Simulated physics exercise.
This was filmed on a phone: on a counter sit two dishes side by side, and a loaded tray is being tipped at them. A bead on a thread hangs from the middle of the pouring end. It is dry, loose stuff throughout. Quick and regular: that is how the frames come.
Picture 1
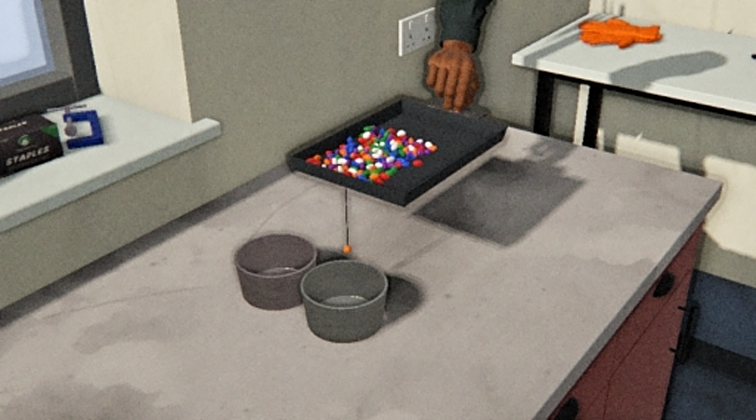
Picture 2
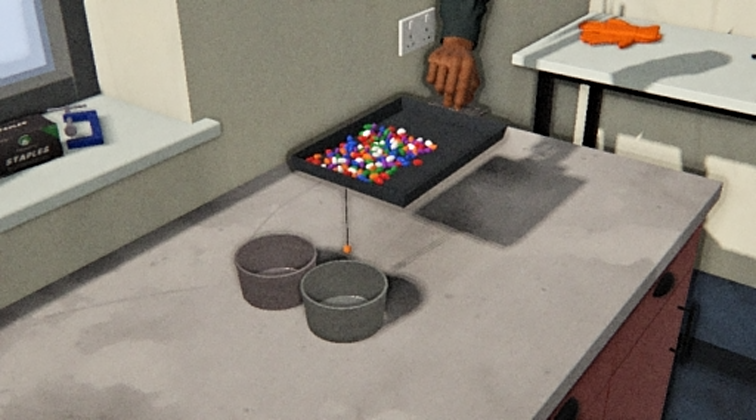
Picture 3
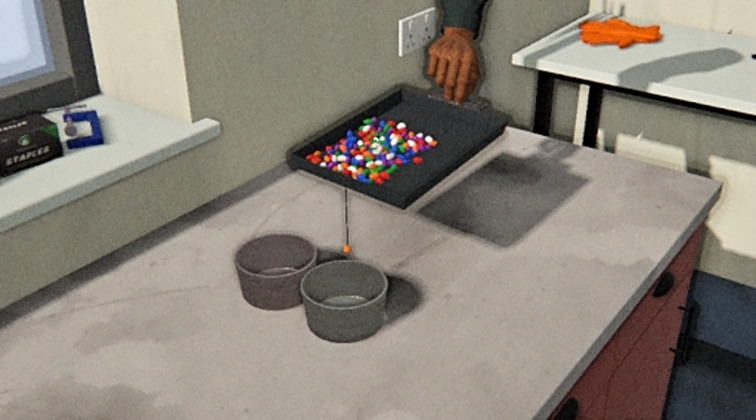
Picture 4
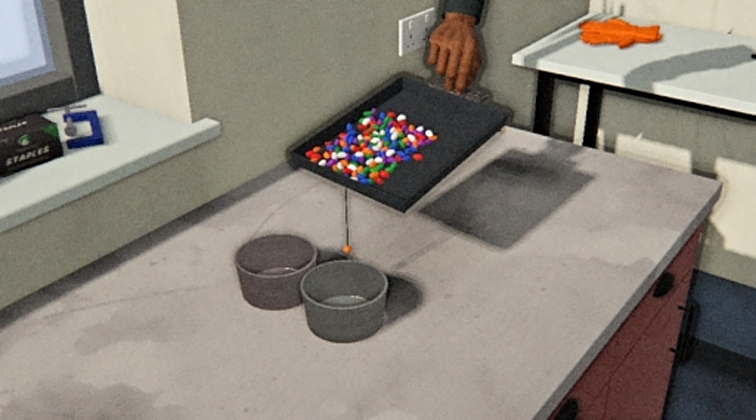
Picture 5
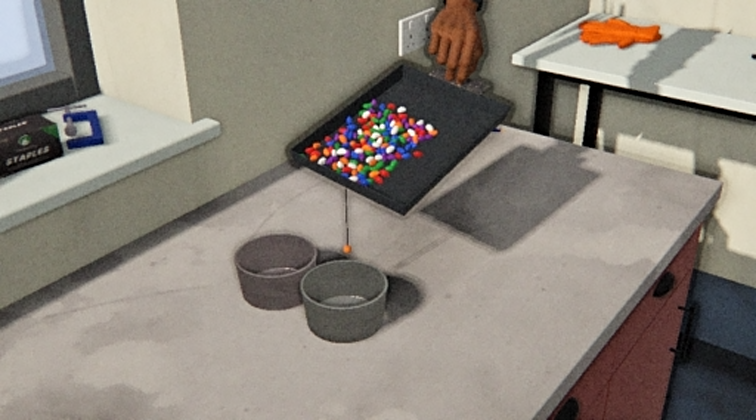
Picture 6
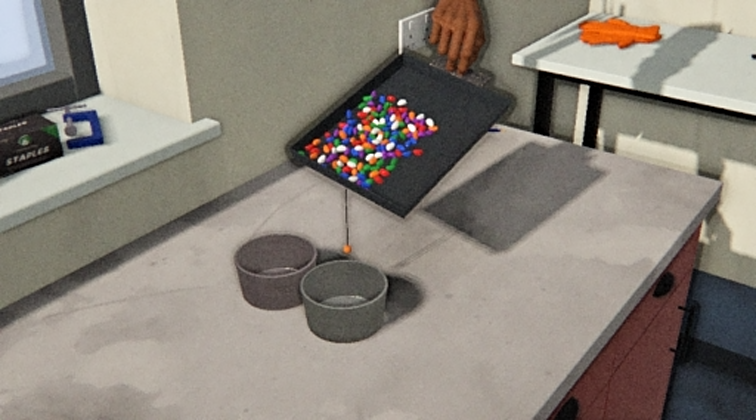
To begin with, a hand holds the far end of a dark tray of colourful jelly beans nearly level above a counter with two empty-looking dishes and a bead hanging on a thread. The hand then rises gradually, tilting the tray more steeply toward its lower right corner, while the dishes stay still.
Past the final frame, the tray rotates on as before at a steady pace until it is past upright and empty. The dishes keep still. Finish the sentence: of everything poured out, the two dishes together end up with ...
They end up with a minority of it.
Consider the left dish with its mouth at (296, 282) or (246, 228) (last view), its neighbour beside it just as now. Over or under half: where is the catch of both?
With the first shift the pair saves less than a half; with the second, less than a half.
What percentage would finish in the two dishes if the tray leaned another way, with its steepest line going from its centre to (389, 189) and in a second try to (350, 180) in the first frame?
In order: About 50, then 90 percent.
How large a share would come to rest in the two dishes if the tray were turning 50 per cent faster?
It would be close to 10 per cent.
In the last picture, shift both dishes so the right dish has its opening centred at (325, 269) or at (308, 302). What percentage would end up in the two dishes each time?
First position: Some 10 %; second position: Some 0 %.
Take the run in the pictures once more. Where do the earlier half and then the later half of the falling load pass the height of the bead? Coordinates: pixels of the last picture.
Around (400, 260) first; around (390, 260) second.
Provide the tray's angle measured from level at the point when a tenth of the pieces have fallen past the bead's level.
About 80°.
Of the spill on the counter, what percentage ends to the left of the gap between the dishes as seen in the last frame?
About 0 per cent.
Soon, tray tipped steeply; nearly all on the tray; a stray few outside both; a stray few in the air.
A while on, tray tipped past a quarter turn; about two thirds on the tray; a small part in the right dish; about a quarter outside both; a small part in the air.
Towards the end, tray tipped past a quarter turn; about a quarter in the right dish; most outside both.
Finally, tray tipped past a quarter turn; about a quarter in the right dish; none in the left dish; most outside both.
